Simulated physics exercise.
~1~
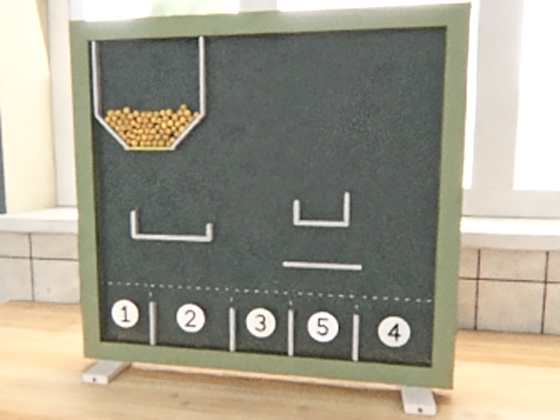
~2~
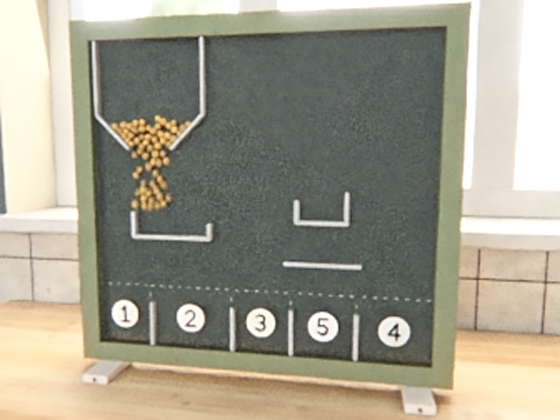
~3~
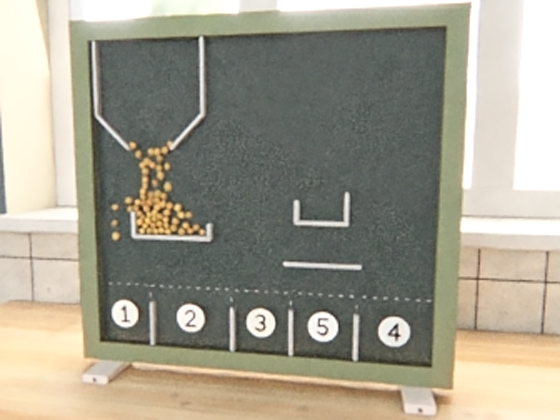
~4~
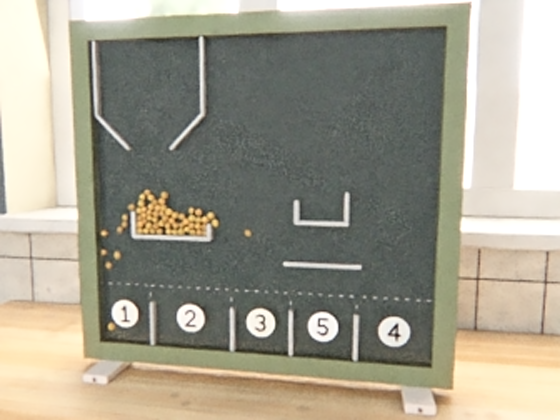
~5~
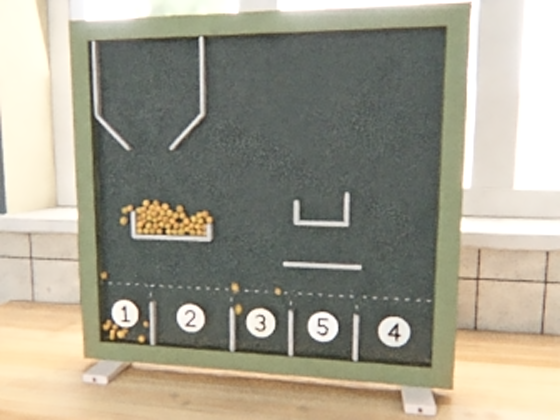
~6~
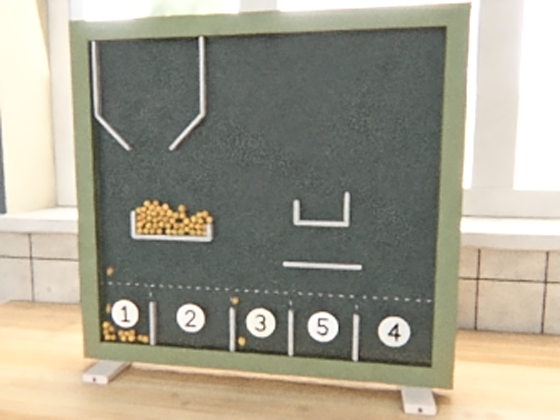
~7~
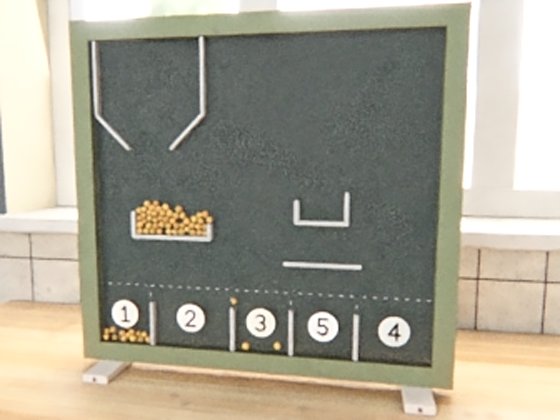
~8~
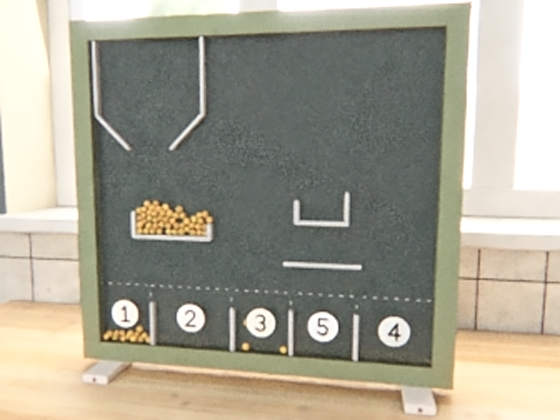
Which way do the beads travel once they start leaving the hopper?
The beads move down, pouring from the hopper onto the wide tray, with some dropping further into the bins.
